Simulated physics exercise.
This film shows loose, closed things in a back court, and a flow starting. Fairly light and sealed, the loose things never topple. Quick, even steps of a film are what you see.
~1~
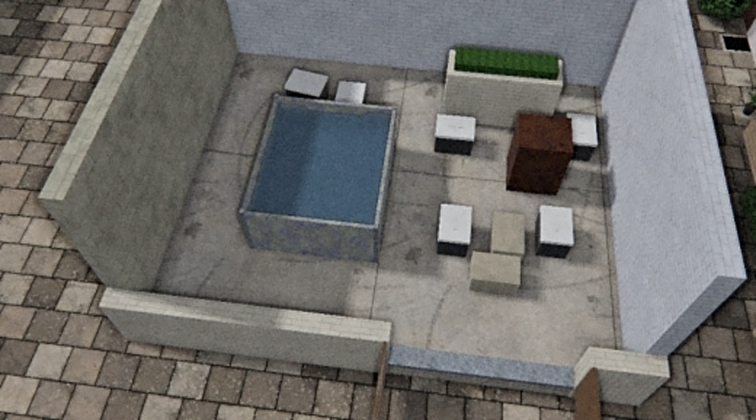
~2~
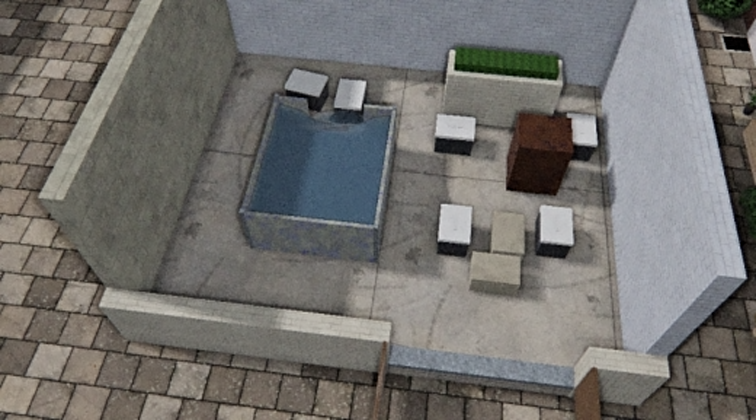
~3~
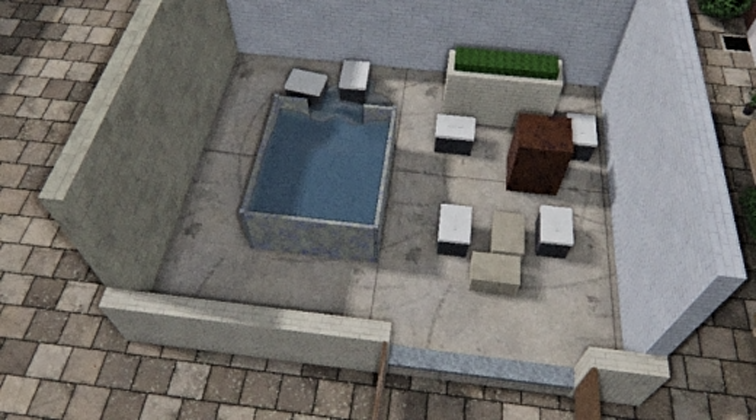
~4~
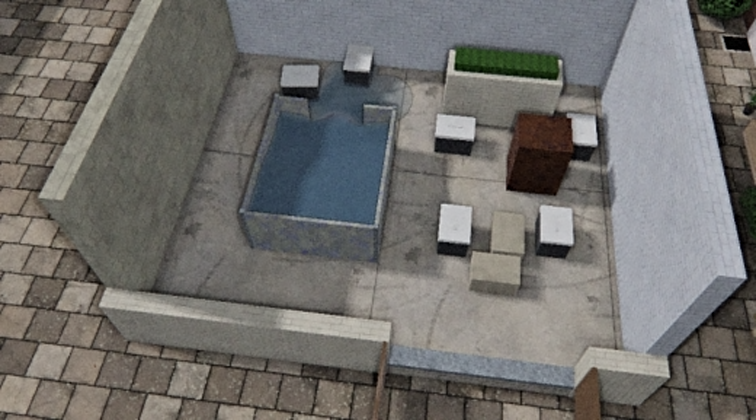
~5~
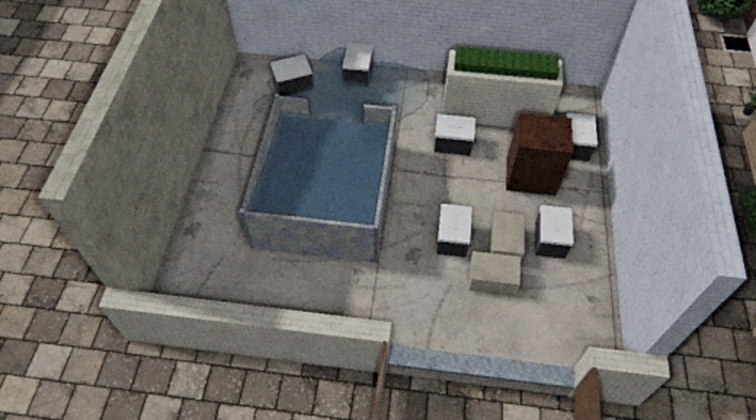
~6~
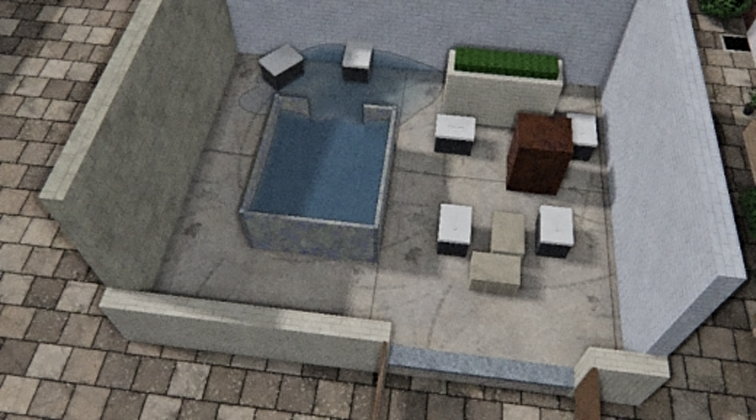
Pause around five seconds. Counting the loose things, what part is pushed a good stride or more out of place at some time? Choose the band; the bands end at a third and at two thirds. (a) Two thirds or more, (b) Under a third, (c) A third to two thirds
(c) A third to two thirds.
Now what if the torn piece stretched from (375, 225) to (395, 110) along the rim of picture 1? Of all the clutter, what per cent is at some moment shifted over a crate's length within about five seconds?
Close to 100 %.
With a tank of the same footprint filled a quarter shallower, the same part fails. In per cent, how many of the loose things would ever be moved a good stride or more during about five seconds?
40 per cent or so.
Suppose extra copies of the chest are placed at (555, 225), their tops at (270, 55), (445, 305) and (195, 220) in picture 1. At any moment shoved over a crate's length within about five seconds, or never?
Taking them one at a time: Goes the distance; falls short; goes the distance.
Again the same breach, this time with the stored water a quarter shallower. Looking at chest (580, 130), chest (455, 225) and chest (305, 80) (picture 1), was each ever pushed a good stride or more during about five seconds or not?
Item by item: Cleared the mark, then missed the mark, then cleared the mark.
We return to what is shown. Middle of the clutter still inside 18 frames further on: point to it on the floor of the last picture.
Centre estimate: Around (443, 203).
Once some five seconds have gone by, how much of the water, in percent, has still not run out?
Something like 100 per cent, give or take.
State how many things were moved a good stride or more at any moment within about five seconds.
My count comes to 4.
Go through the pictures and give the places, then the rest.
A chest at (350, 95) rests on the ground; a chest at (306, 81) rests on the ground; 0 of 8 have shifted, in the first frame.
A chest at (350, 93), on the bottom, close to its start; a chest at (306, 81), on the bottom; 0 of 8 have shifted, in the second frame.
A chest at (355, 74), on the bottom, a stride from its start; a chest at (306, 81) rests on the ground; 1 of 8 have shifted, in the third frame.
A chest at (359, 56), on the bottom, a stride from its start; a chest at (300, 75), on the bottom, close to its start; 2 of 8 have shifted, in the fourth frame.
A chest at (358, 55) floats, a stride from its start; a chest at (291, 67), on the bottom, a stride from its start; 2 of 8 have shifted, in the fifth frame.
A chest at (358, 53) floats, a stride from its start; a chest at (281, 58), on the bottom, a stride from its start; 2 of 8 have shifted, in the sixth frame.
A moment on, 2 of 8 are well off their spots; 1 afloat.
Next, 2 of 8 are well off their spots; 1 afloat.
Later, 3 of 8 are well off their spots; 2 afloat.
In the end, 4 of 8 are well off their spots, and 4 have been at some point; 3 afloat.
